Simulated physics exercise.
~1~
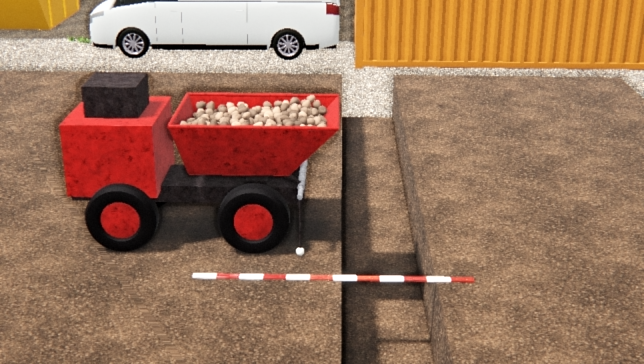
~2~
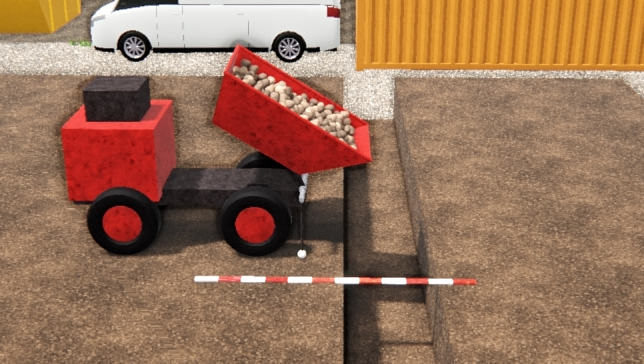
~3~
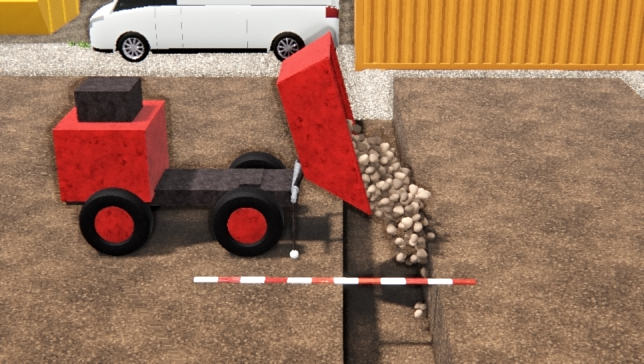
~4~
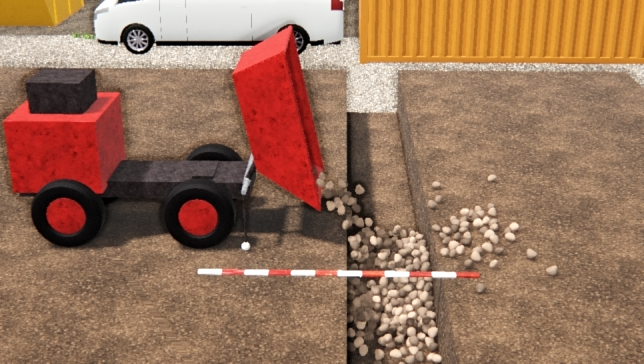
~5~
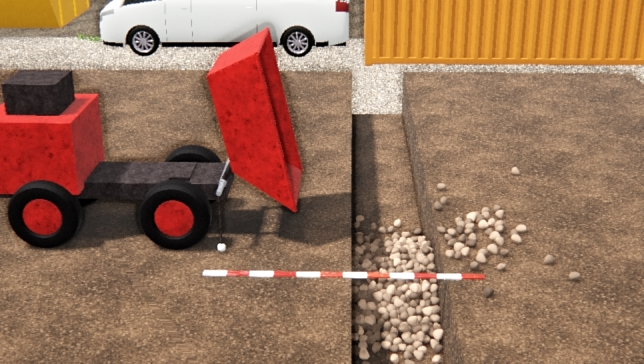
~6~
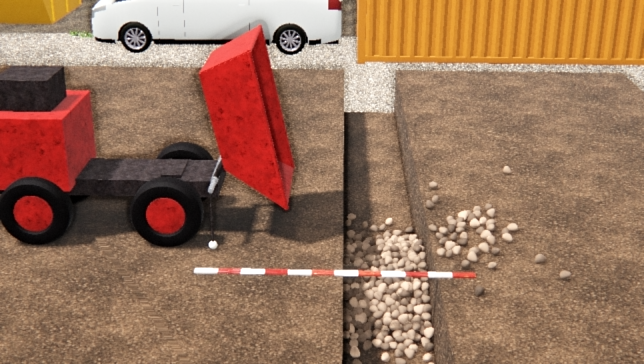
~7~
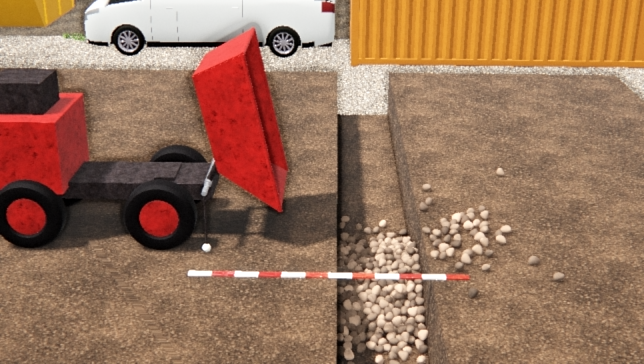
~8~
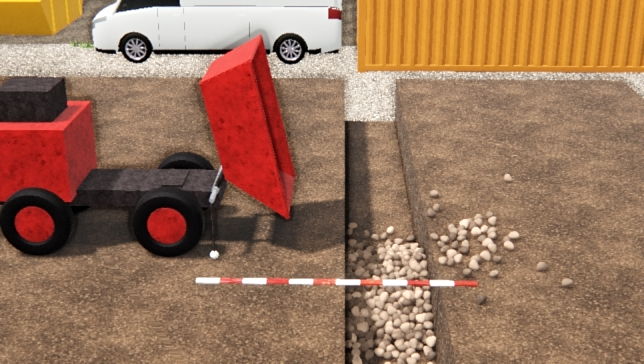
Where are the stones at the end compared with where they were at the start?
At the start the stones are heaped in the raised red skip of the dumper. By the end most of them lie in the trench to the right, with a few scattered on the ground beyond it.
Red dumper tipping its skip and dropping cobbles into a trench, then backing away left, a few stones scattered beyond the far edge.
